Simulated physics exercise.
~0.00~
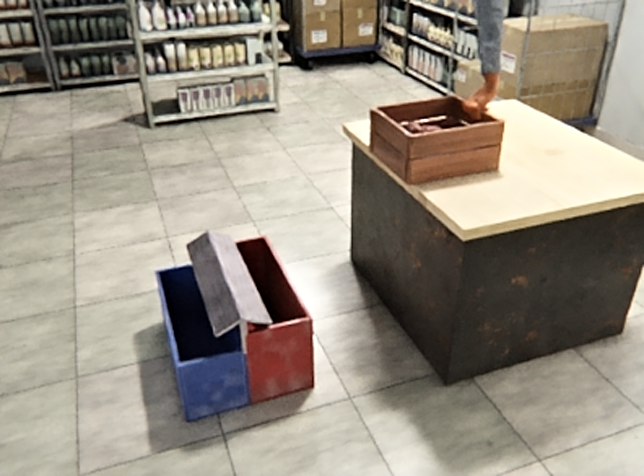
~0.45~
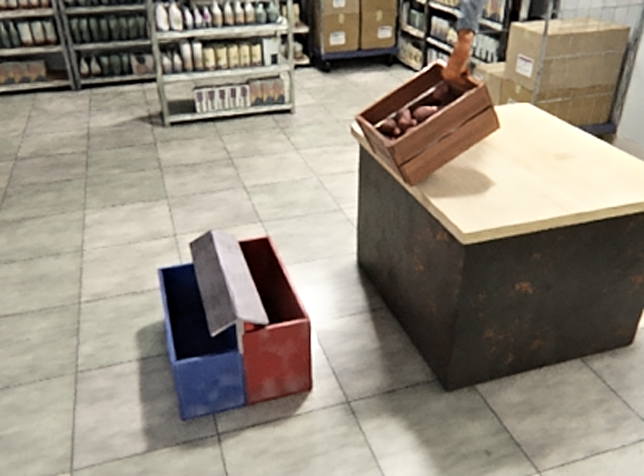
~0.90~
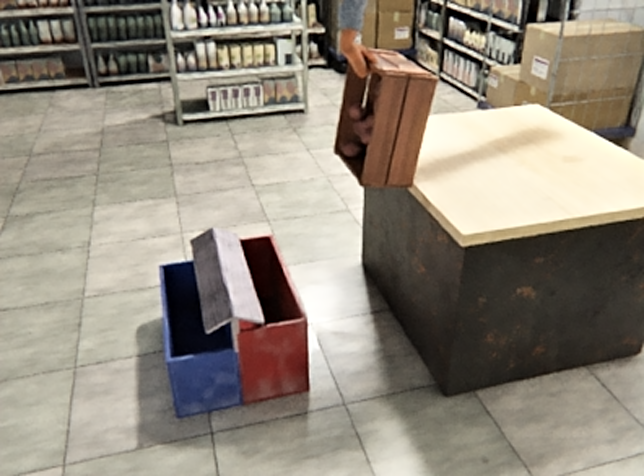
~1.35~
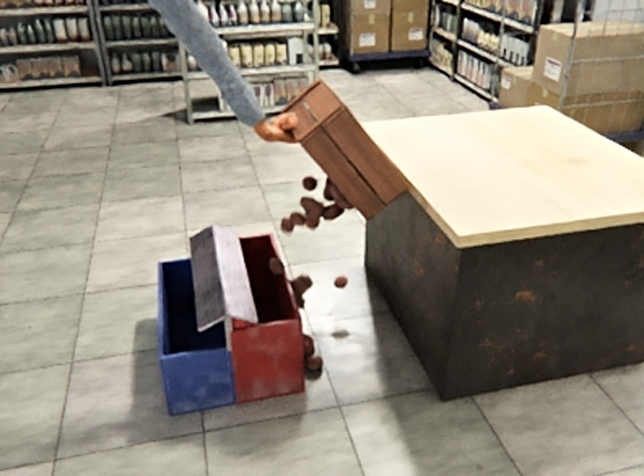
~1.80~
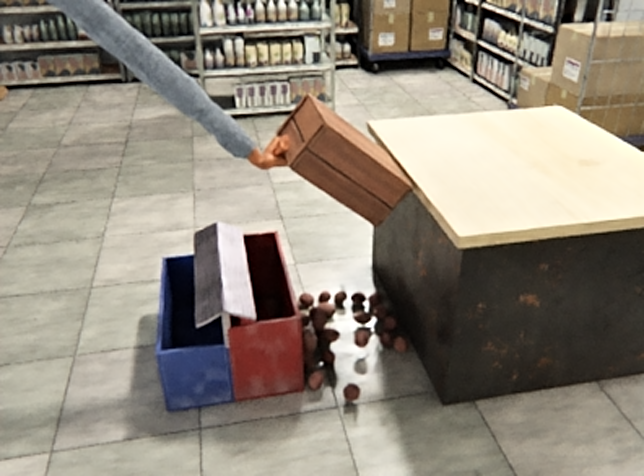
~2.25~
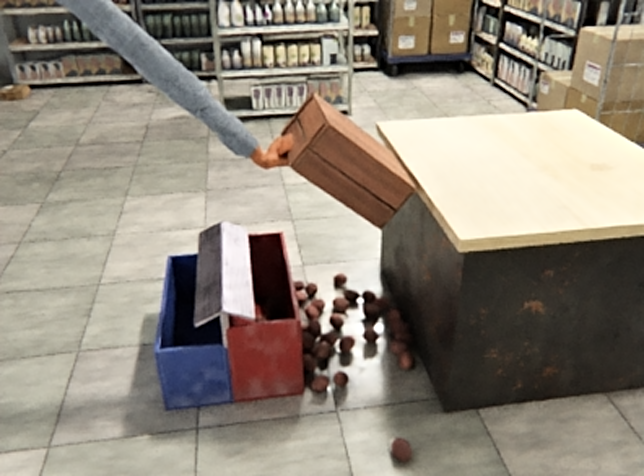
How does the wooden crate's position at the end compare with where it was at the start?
At the start the crate sits upright on top of the bench, but by the end it is further left, held tipped over past the bench's left edge with its opening facing down.
The clip opens with a wooden crate of dark red potatoes on a pale-topped bench, a hand at its far side, while a red bin and a blue tote with a sloping ridge between them stand on the tiled floor to the left. The hand lifts and tilts the crate toward the bench's left edge. As it tips further over, the potatoes spill out, a few dropping into the red bin. Most fall into the gap between bin and bench, bouncing and scattering. Finally the arm holds the upturned crate still above potatoes strewn across the floor.
